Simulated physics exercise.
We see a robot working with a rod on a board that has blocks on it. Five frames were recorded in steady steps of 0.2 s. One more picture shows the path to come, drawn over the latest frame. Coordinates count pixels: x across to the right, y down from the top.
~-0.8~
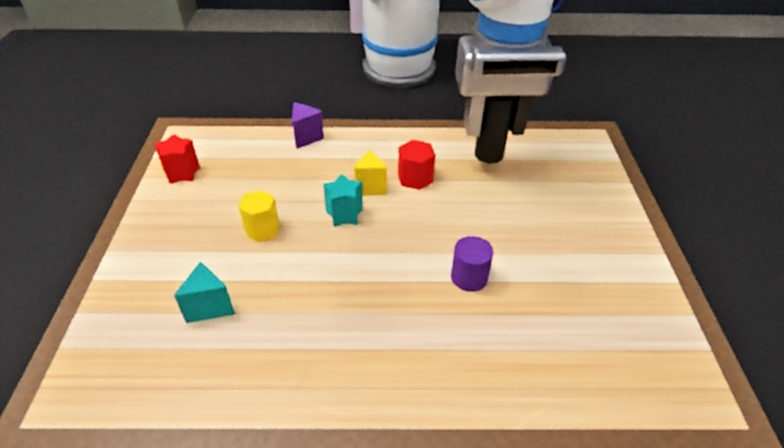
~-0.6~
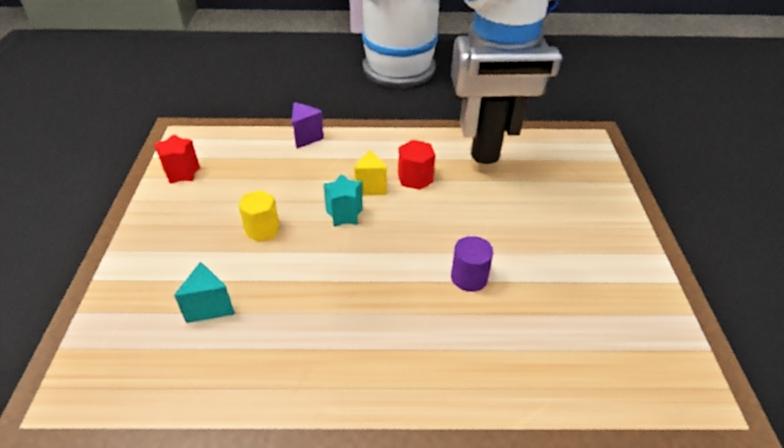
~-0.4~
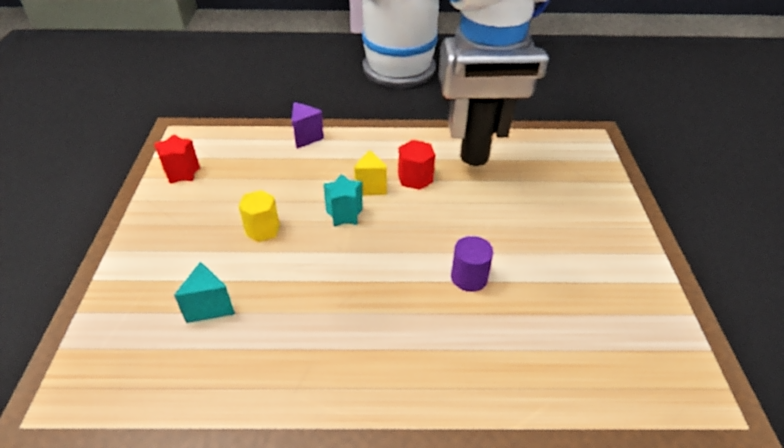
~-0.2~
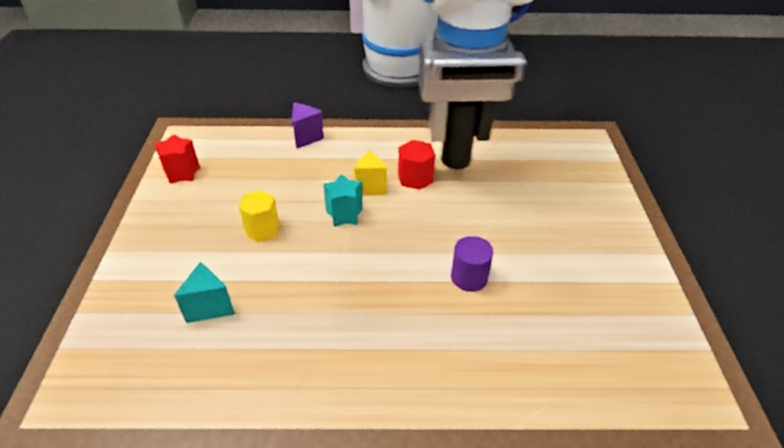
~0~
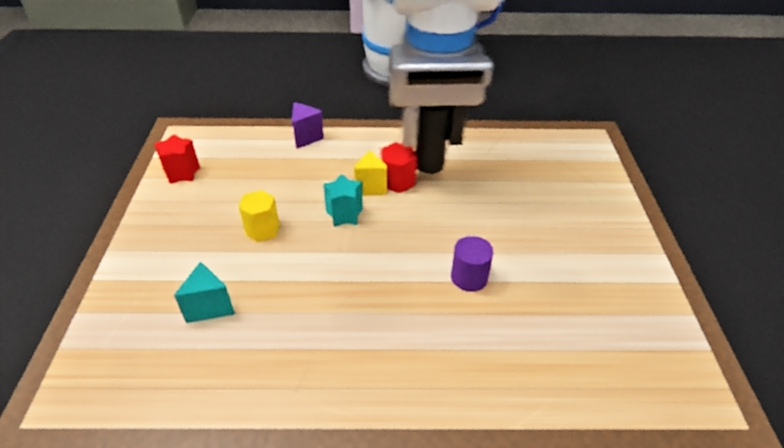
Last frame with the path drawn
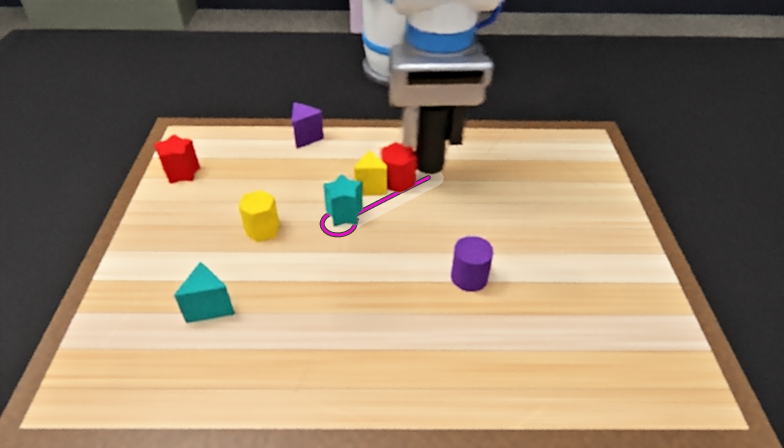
A robot arm holding a dark rod moves left along the far side of a wooden board scattered with coloured blocks, at first touching nothing. The rod then reaches the red six-sided block and pushes it a short way left, up beside the yellow three-sided block, while the other blocks stay still.
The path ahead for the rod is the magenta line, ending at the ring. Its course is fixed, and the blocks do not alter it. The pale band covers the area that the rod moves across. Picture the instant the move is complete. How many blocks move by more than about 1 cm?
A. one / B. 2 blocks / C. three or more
The one that fits is C, three or more.
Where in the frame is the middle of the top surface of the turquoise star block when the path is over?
The middle of its top is at (305, 198).
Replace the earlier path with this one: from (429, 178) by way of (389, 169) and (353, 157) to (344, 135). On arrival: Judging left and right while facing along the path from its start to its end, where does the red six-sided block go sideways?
Heads left.
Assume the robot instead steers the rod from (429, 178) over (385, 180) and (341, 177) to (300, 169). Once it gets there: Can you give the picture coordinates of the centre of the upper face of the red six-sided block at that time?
My prediction: (280, 161).
The drawn path runs in a line from (429, 178) to (339, 223).
What follows on the original path. One third of the way, rod at (400, 179); yellow three-sided block at (335, 165), turned 15° clockwise; red six-sided block at (366, 162), turned 25° clockwise.
Two thirds of the way, rod at (370, 194); turquoise star block at (338, 186), turned 25° anticlockwise; yellow three-sided block at (314, 164), turned 15° clockwise; red six-sided block at (344, 164), turned 50° clockwise.
At the end, rod at (338, 210); yellow six-sided block not moved; turquoise star block at (305, 198), turned 20° anticlockwise; yellow three-sided block at (313, 164), turned 20° clockwise; red six-sided block at (342, 164), turned 55° clockwise.
